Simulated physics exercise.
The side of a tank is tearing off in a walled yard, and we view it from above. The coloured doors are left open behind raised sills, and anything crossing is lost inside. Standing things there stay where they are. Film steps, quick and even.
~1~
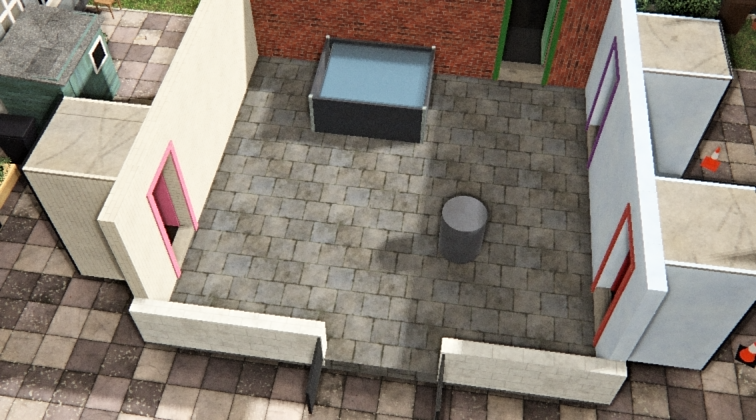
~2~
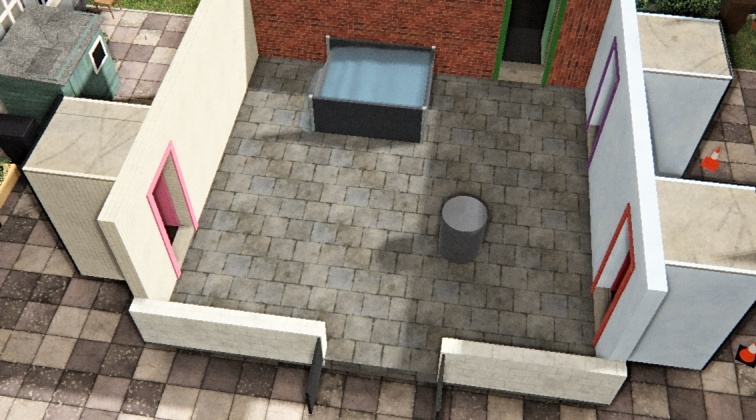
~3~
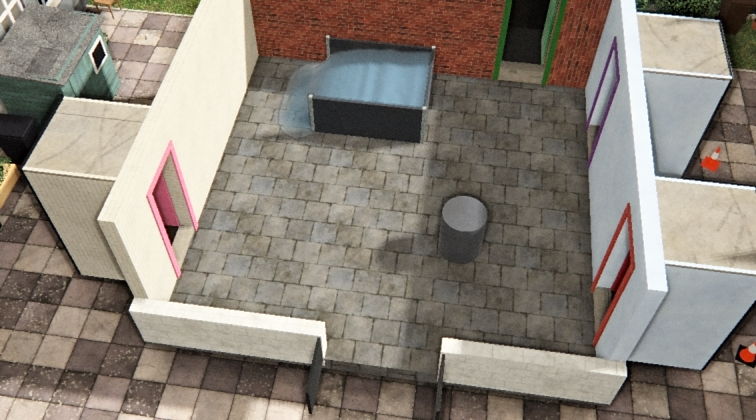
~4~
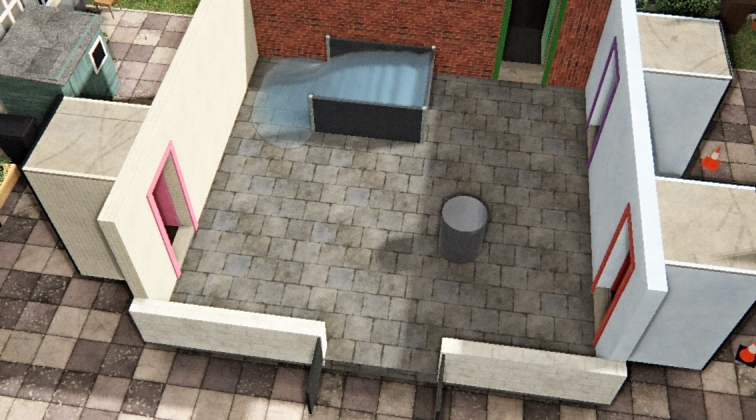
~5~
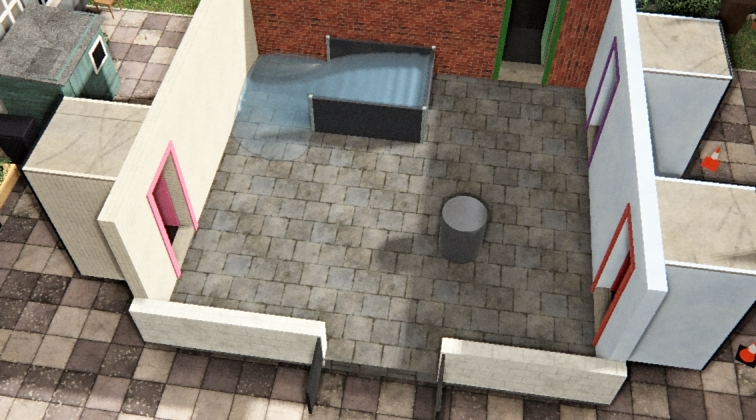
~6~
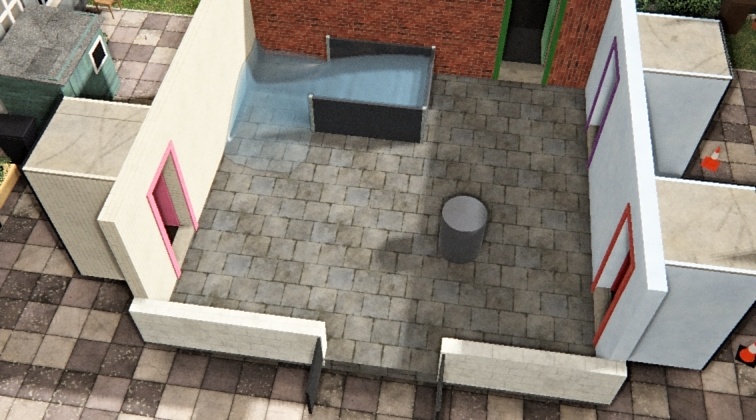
Water pouring from the open left side of a tank and spreading across grey paving to the cream wall of a yard.
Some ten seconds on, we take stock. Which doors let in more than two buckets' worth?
My prediction: The red door stays within two buckets of inflow; the green door stays within two buckets of inflow; the pink door stays within two buckets of inflow; the purple door stays within two buckets of inflow.
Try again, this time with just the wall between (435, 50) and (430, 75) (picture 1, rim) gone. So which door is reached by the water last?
The answer is the pink door.
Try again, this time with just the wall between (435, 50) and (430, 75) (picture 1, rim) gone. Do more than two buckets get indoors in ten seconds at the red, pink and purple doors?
Going door by door: The red one stays safe, the pink one stays safe, and the purple one gets too much.
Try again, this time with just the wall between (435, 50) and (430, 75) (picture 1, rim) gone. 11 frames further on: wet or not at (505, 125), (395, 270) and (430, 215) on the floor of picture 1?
In turn: Inundated, then untouched, then untouched.
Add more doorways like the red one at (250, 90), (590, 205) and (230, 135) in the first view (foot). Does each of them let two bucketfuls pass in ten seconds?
The first new doorway tops it, the second comes up short, the third tops it.
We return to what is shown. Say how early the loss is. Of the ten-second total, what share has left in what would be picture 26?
Share gone: About 0 %.
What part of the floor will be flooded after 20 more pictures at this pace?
My estimate is close to 50 per cent.
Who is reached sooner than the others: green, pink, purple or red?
That would be the one in pink, ahead of the rest.
A moment on, water covers 15 % of the floor; the red door not reached, the green door not reached, the pink door not reached, the purple door not reached.
Next, water covers 25 % of the floor; the red door not reached, the green door not reached, the pink door wet at the sill, nothing in, the purple door not reached.
Then, water covers 50 % of the floor; the red door not reached, the green door wet at the sill, nothing in, the pink door wet at the sill, nothing in, the purple door not reached.
Later, water covers 65 % of the floor; the red door wet at the sill, nothing in, the green door wet at the sill, nothing in, the pink door wet at the sill, nothing in, the purple door wet at the sill, nothing in.
In the end, water covers 90 % of the floor; the red door wet at the sill, nothing in, the green door wet at the sill, nothing in, the pink door wet at the sill, nothing in, the purple door wet at the sill, nothing in.
